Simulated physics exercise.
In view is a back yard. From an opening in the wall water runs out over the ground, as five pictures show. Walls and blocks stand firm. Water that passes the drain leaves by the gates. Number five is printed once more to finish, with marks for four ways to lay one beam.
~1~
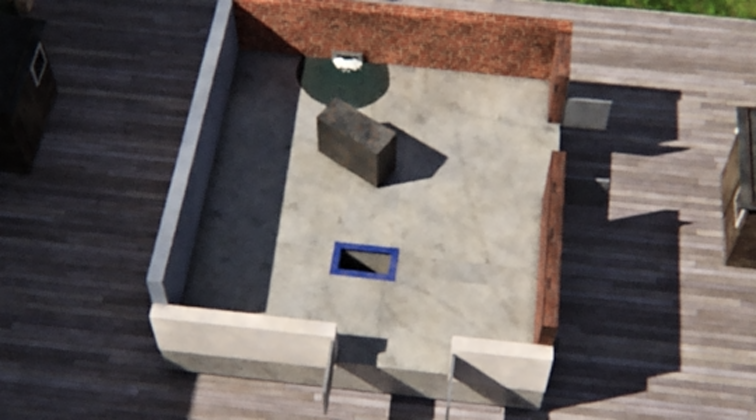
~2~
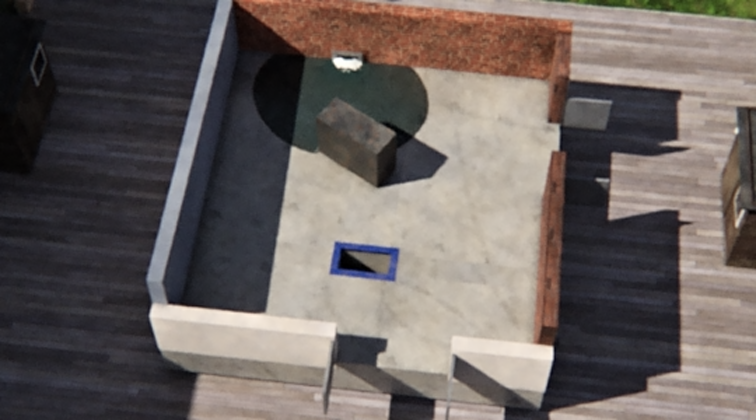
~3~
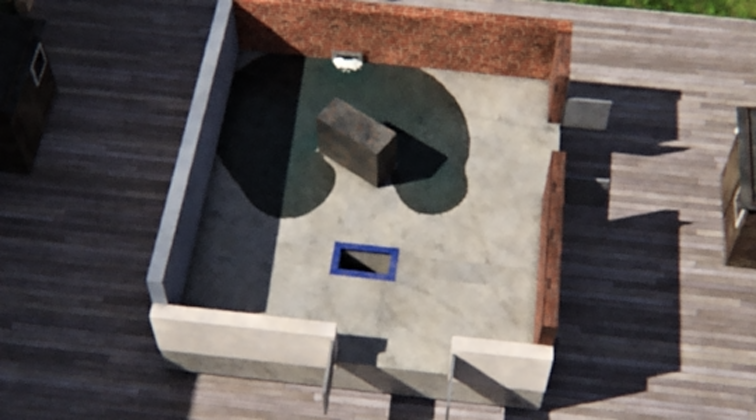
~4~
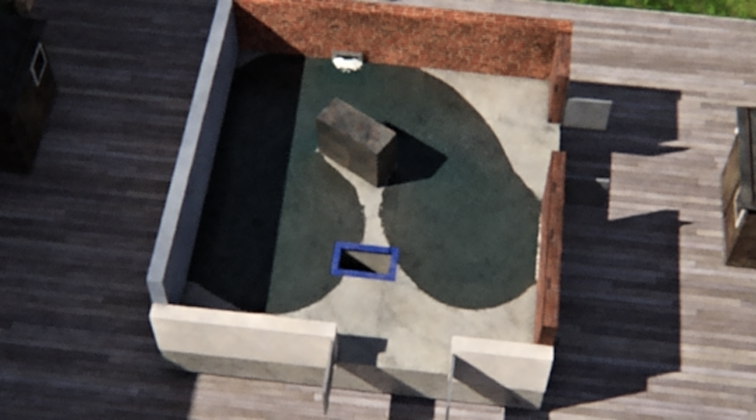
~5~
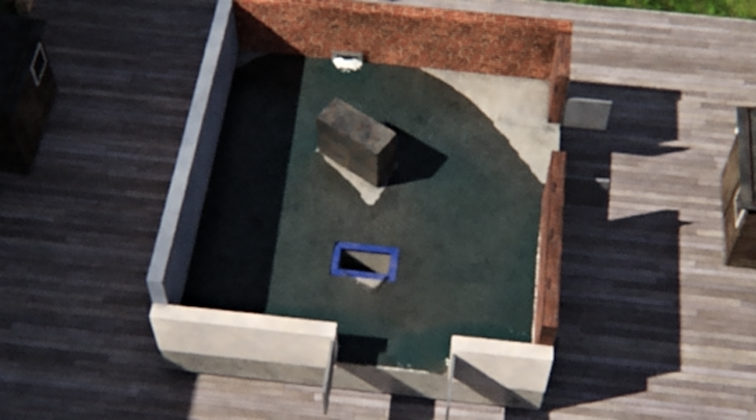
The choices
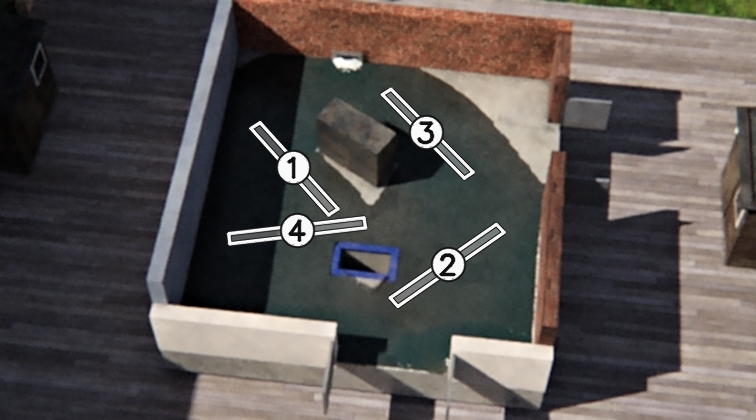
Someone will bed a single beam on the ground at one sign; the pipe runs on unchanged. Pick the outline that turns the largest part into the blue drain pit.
Take 2.
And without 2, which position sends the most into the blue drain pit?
The answer is 1.
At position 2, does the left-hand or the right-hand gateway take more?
The left one.
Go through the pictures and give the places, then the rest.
Outfall at (348, 57); blue drain pit at (364, 261); open gate at (394, 355); open gate at (545, 160); front seen at (310, 94), 5 % of the ground wet; blue drain pit still dry, in the first frame.
Front seen at (294, 141), 16 % of the ground wet; blue drain pit still dry, in the second frame.
Front seen at (460, 196), 33 % of the ground wet; blue drain pit still dry, in the third frame.
Front seen at (520, 288), 63 % of the ground wet; blue drain pit still dry, in the fourth frame.
Front seen at (528, 331), 82 % of the ground wet; blue drain pit taking water, in the fifth frame.
On the marked copy, 1 from (255, 125) to (333, 211); 2 from (394, 302) to (500, 228); 3 from (386, 91) to (468, 175); 4 from (229, 238) to (364, 222).
Choosing 1, about 15 % of the stream goes into the blue drain pit, about 85 % out by the gates.
Choosing 2, about 22 % of the stream goes into the blue drain pit, about 78 % out by the gates.
Choosing 3, about 7 % of the stream goes into the blue drain pit, about 93 % out by the gates.
Choosing 4, about 2 % of the stream goes into the blue drain pit, about 98 % out by the gates.
